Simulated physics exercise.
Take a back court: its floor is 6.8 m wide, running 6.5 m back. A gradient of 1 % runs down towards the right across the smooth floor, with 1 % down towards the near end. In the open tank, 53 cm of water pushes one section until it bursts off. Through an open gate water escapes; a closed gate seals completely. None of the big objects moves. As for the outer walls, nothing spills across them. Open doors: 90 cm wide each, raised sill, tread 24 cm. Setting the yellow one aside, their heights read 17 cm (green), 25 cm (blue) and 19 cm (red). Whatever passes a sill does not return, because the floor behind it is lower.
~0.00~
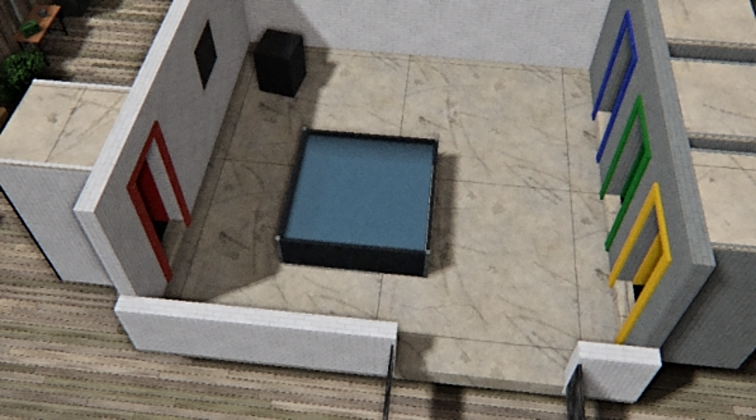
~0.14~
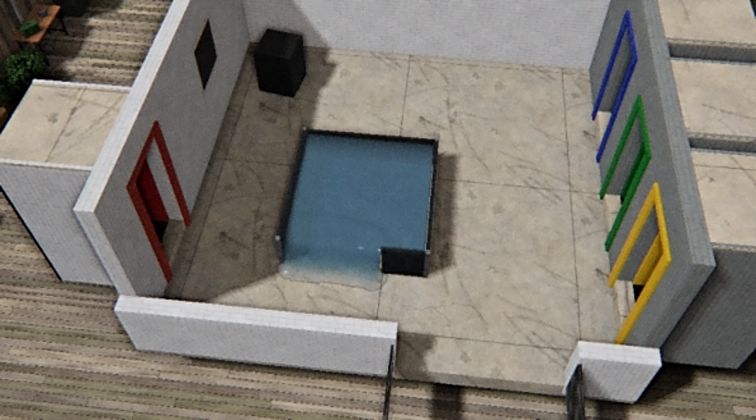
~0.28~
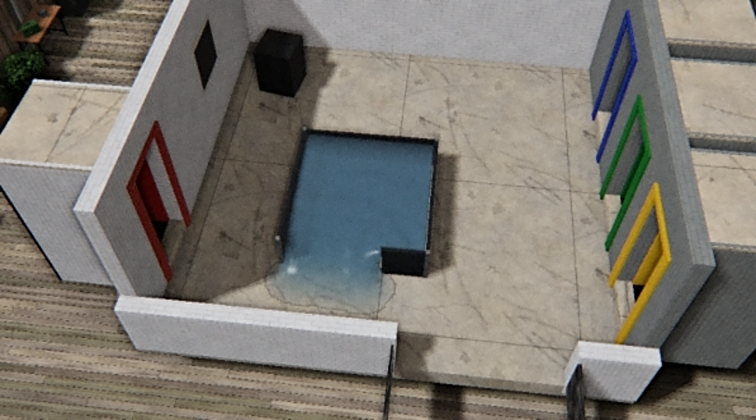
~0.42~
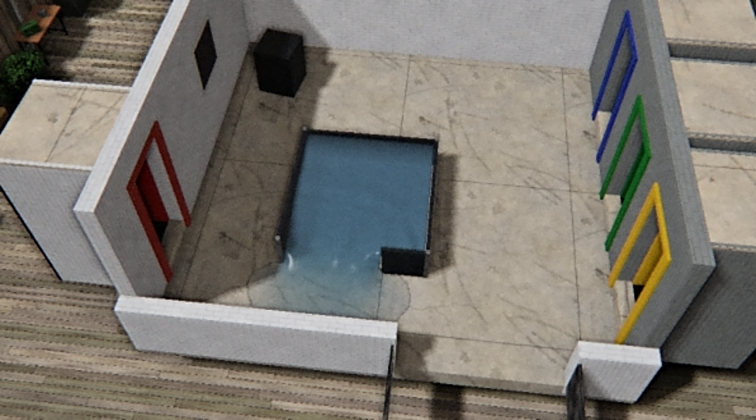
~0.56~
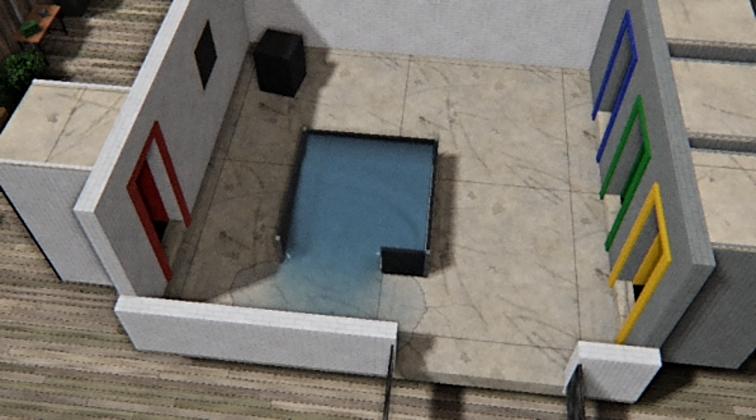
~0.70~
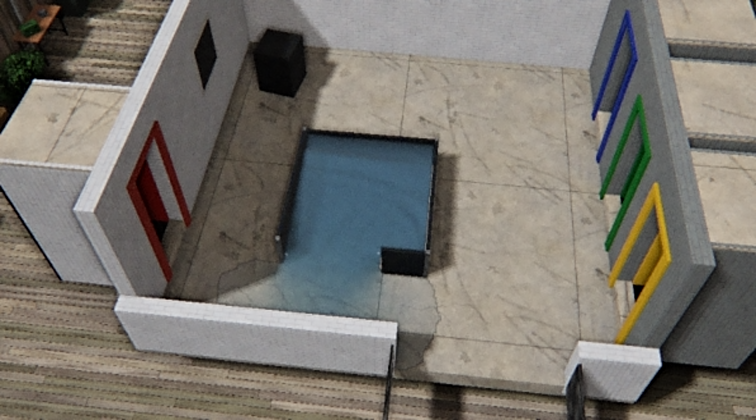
A walled back court with a pale, veined stone floor is seen from high above its open near side by a still camera. A square, dark-sided tank of blue water sits mid-floor, with a red doorway on the left, blue, green and yellow ones on the right, and a black box at the back. The tank's near side opens, and water pours out, spreading across the floor towards the low front wall.
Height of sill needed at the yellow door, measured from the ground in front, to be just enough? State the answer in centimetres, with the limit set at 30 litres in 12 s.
Approximately 9 cm.
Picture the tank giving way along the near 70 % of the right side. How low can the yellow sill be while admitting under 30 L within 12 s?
Then the minimum is about 23 cm.
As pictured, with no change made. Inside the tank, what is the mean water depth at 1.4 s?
Some 37 cm.
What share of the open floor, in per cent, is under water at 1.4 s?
Approximately 10 %.
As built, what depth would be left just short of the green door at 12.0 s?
Some 9.5 cm.
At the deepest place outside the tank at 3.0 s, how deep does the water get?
I'd put it near 36 cm.
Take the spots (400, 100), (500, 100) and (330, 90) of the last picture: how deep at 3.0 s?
The depths come to about 0, 0 and 0 cm.
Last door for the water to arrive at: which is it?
The answer is the blue door.
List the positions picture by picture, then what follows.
The first picture shows the open tank at (362, 190) is whole and still, 53 cm deep; the yellow door at (634, 278) is dry.
In the second picture, the gap is at (332, 258), the front 0.3 m out at (353, 283); the back of the open tank holds 53 cm.
In the third picture, water pours out at (332, 259) and has run 0.7 m, to (342, 306); about 10 cm deep outside, 53 cm at the back.
In the fourth picture, the front is at a hidden place, 1.2 m from the gap at (332, 260); 2.2 m2 of floor is wet, 53 cm left at the back.
In the fifth picture, the front is at a hidden place, 1.4 m from the gap at (332, 260); 3.0 m2 of floor is wet, 53 cm left at the back.
In the sixth picture, the front is at a hidden place, 1.5 m from the gap at (332, 260); 3.3 m2 of floor is wet, 50 cm left at the back; the yellow door at (634, 278), 4.3 m from the gap, is still 3.0 m from the nearest water.
After 1.4 s water covers 10 % of the floor, deepest (42 cm) near (313, 332); it has not reached the yellow door.
After 3.0 s water covers 40 % of the floor, deepest (36 cm) near (154, 326); 14 cm at the yellow door, 0 litres in over its 24 cm sill.
After 12.0 s water covers 95 % of the floor, deepest (10 cm) near (588, 239); 6 cm at the yellow door, 0 litres in over its 24 cm sill.
At the yellow door as built, the water arrived by 2.6 s and peaked near 15 cm at 3.8 s.
Run again over the same 12 s with other heights there, 58 litres in over 7.5 cm, 19 litres over 10 cm. The limit of 30 litres is kept from about 9 cm up.
